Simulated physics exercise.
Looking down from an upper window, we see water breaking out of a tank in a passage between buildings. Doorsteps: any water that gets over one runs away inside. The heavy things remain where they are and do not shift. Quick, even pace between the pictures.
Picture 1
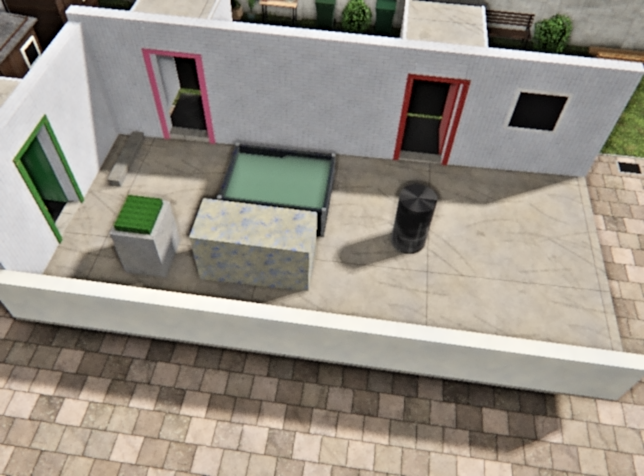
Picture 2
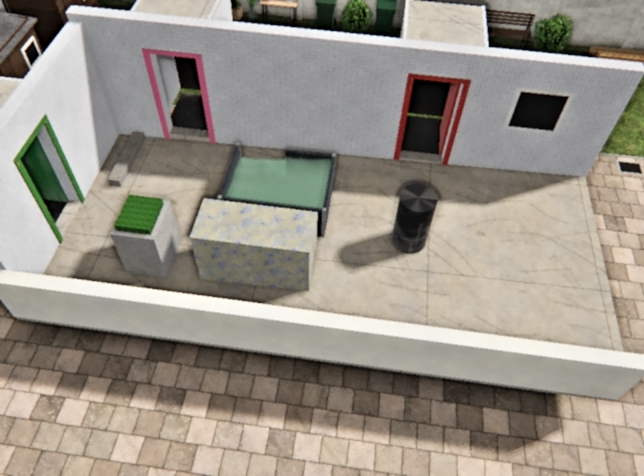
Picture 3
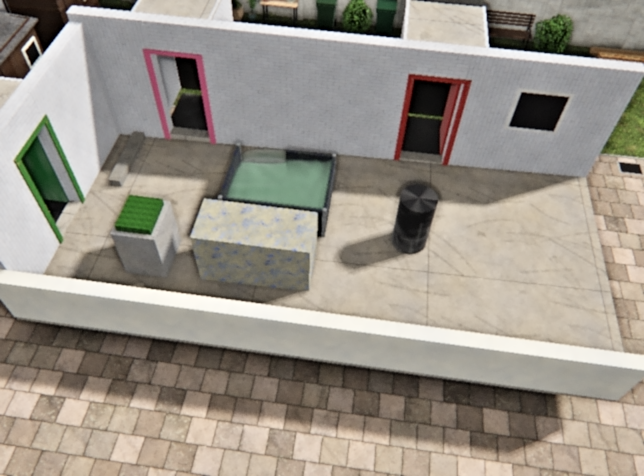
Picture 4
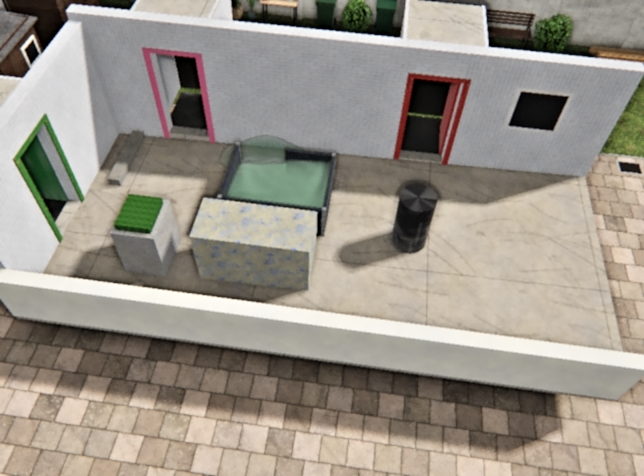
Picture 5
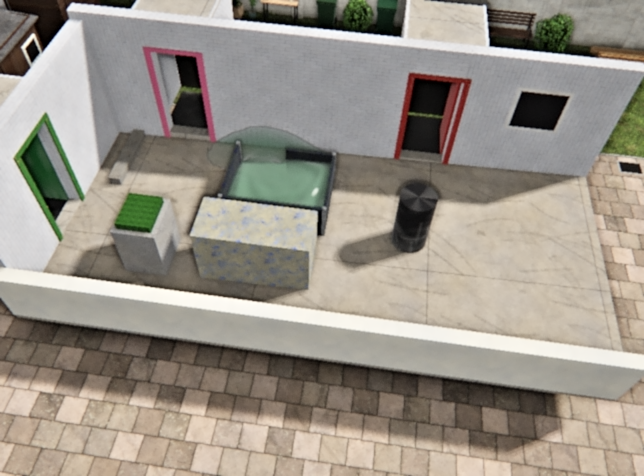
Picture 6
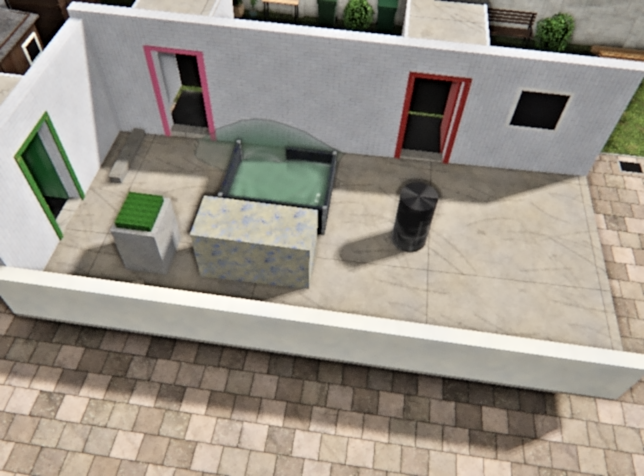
Water pours from the far side of the open tank and spreads across the floor.
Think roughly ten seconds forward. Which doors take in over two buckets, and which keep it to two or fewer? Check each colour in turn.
The red door keeps it to two or fewer; the pink door keeps it to two or fewer; the green door takes in over two.
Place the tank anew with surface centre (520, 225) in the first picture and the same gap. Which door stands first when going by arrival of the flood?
The red one is the first one.
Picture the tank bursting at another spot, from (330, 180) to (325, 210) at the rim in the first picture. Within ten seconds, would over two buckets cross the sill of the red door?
In that case red door ends up above.
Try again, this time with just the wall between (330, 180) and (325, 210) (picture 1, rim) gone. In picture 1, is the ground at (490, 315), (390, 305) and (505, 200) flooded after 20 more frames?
In the order given: Swamped, swamped and swamped.
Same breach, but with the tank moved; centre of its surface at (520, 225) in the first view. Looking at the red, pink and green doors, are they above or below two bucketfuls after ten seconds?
So here's how it goes: Red clears the threshold, pink comes up short, and green clears the threshold.
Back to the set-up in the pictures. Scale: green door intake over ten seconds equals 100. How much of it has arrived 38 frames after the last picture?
Share by then: About 15 in a hundred.
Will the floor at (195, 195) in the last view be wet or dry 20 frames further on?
Lab note - point status: Unflooded.
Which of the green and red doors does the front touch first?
I'd go with the red one.
A moment on, water covers 15 % of the floor; the red door wet at the sill, nothing in, the pink door wet at the sill, nothing in, the green door not reached.
Next, water covers 30 % of the floor; the red door wet at the sill, nothing in, the pink door under two buckets in, the green door not reached.
Then, water covers 50 % of the floor; the red door wet at the sill, nothing in, the pink door under two buckets in, the green door under two buckets in.
Later, water covers 70 % of the floor; the red door wet at the sill, nothing in, the pink door under two buckets in, the green door under two buckets in.
In the end, water covers 80 % of the floor; the red door wet at the sill, nothing in, the pink door under two buckets in, the green door over two buckets in.
